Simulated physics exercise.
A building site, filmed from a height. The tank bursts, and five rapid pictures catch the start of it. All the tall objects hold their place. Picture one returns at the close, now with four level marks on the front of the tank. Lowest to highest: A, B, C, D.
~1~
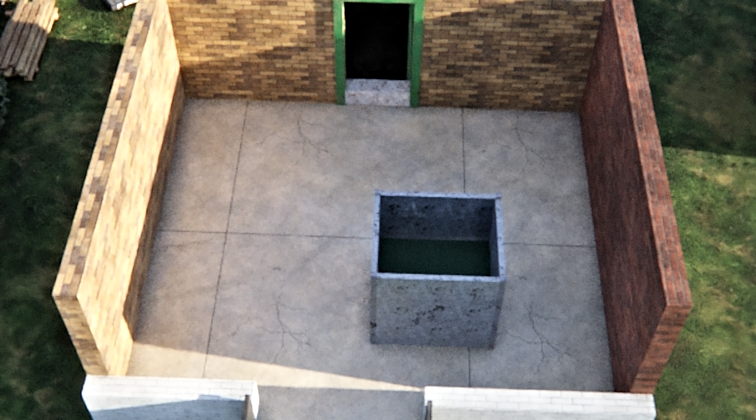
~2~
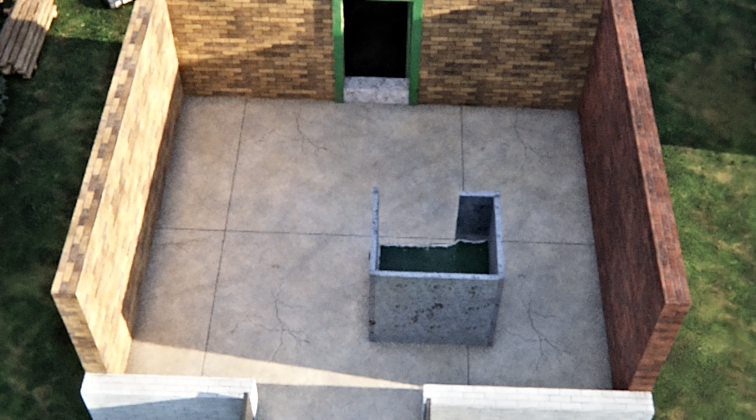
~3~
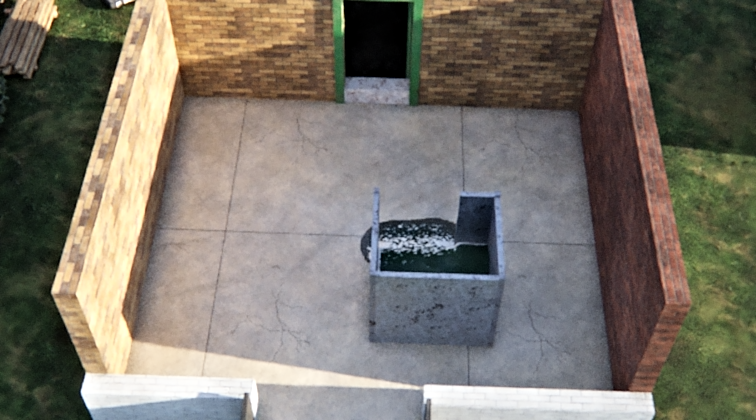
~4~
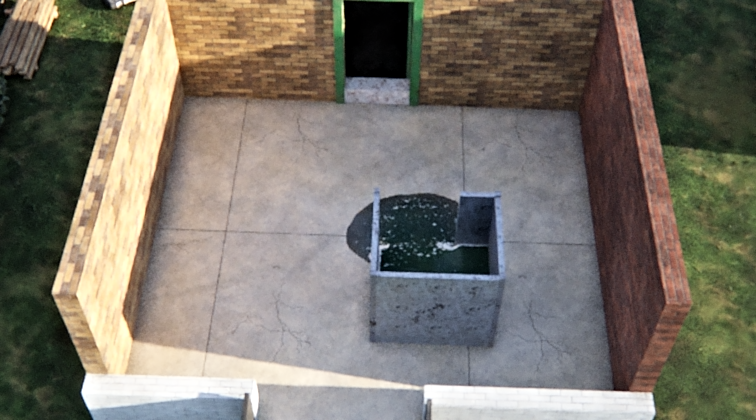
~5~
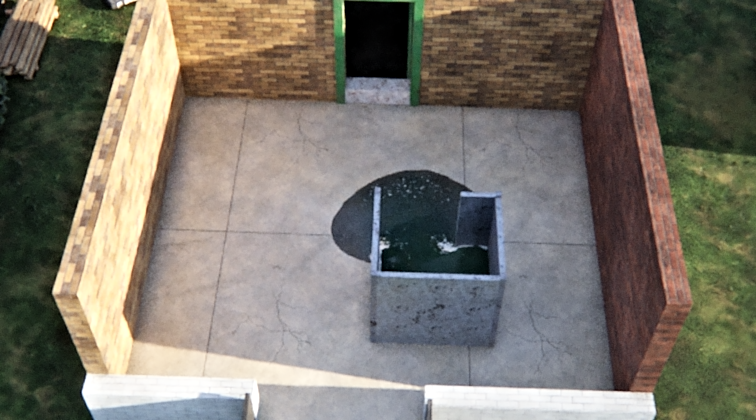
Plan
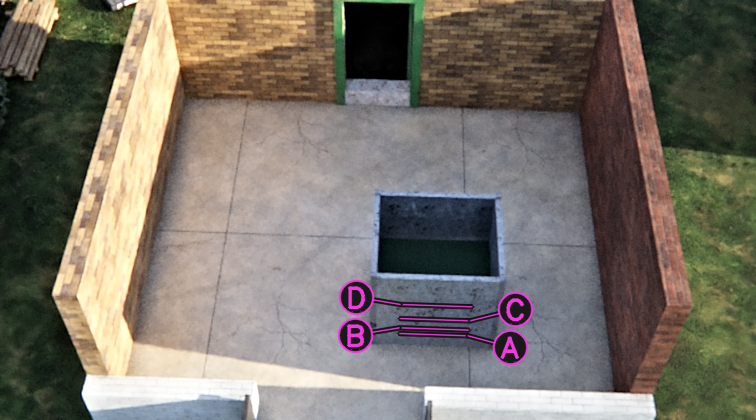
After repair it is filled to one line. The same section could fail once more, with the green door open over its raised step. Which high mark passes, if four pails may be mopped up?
D will do.
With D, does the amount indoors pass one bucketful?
Yes, clearly.
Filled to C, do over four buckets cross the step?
No, that is safe.
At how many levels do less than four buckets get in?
All four.
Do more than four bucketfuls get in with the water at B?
No.
In magenta, A at (433, 334); B at (434, 328); C at (435, 319); D at (436, 305); from the bottom up A, B, C, D.
For line A, nothing gets over.
For line B, nothing gets over.
For line C, nothing gets over.
For line D, a bucket or two gets in.
